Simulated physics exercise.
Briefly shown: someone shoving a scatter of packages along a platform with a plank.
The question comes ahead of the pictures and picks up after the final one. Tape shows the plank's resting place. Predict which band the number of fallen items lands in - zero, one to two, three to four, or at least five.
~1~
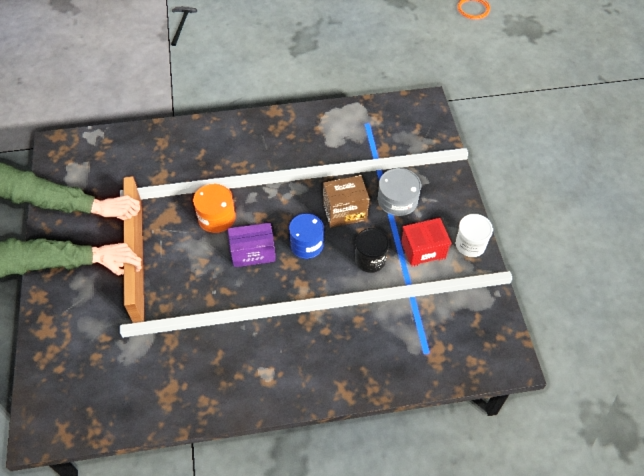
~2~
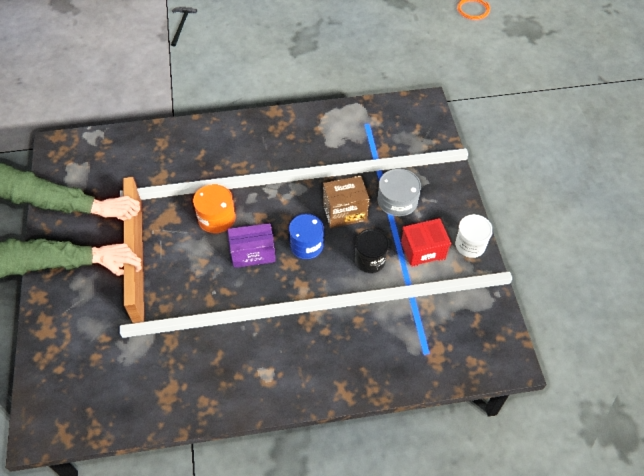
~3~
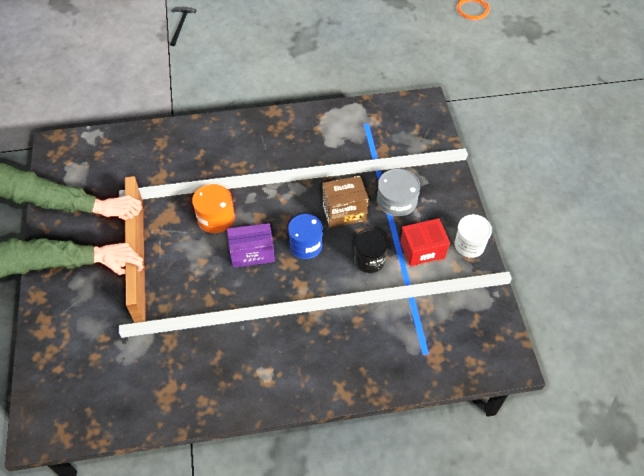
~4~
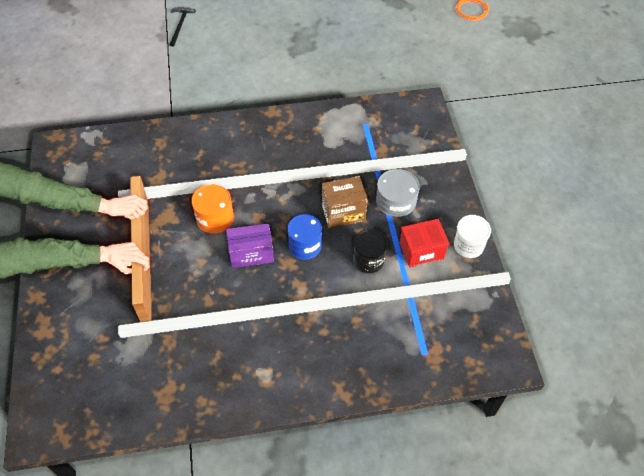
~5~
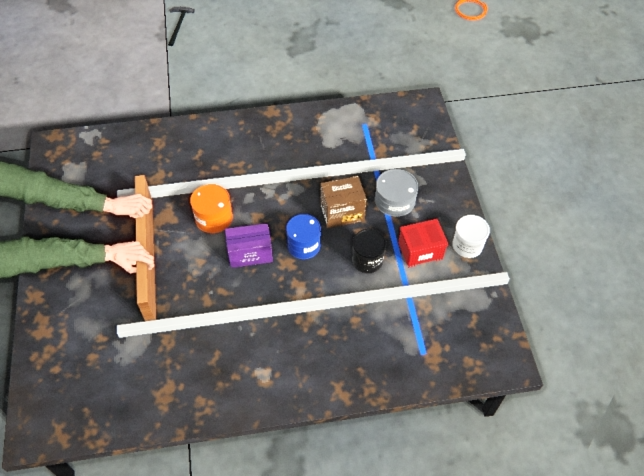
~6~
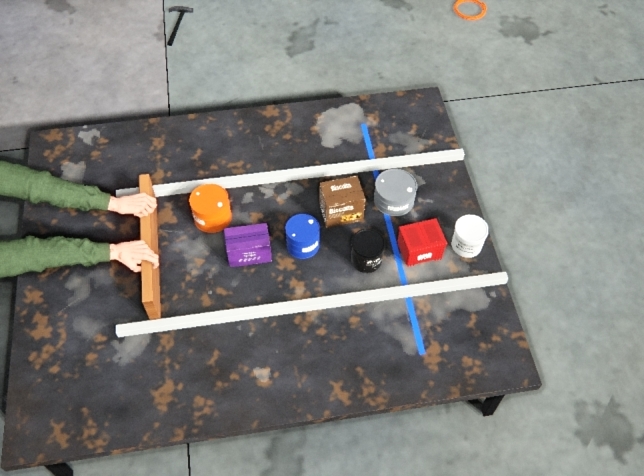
The number that fall lands in the band zero.
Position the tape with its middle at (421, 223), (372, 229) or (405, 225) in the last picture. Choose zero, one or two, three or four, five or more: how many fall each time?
In the order of the places given: 1 or 2; none; one or two.
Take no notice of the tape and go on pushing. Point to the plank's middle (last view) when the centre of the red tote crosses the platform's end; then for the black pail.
Near (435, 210), then near (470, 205).
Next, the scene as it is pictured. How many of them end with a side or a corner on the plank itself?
3 are in contact with it.
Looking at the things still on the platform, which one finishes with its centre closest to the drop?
It would be the grey canister.
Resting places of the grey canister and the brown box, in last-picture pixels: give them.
Grey canister at about (477, 188), brown box at about (438, 188).
Soon after, none off yet; white pail at rest near (469, 237); red tote at rest near (421, 243); grey canister at rest near (395, 192).
Then, none off yet; white pail at rest near (469, 237); red tote moving near (423, 245); grey canister moved about its own width near (435, 190).
At rest, the number that fall off is zero.
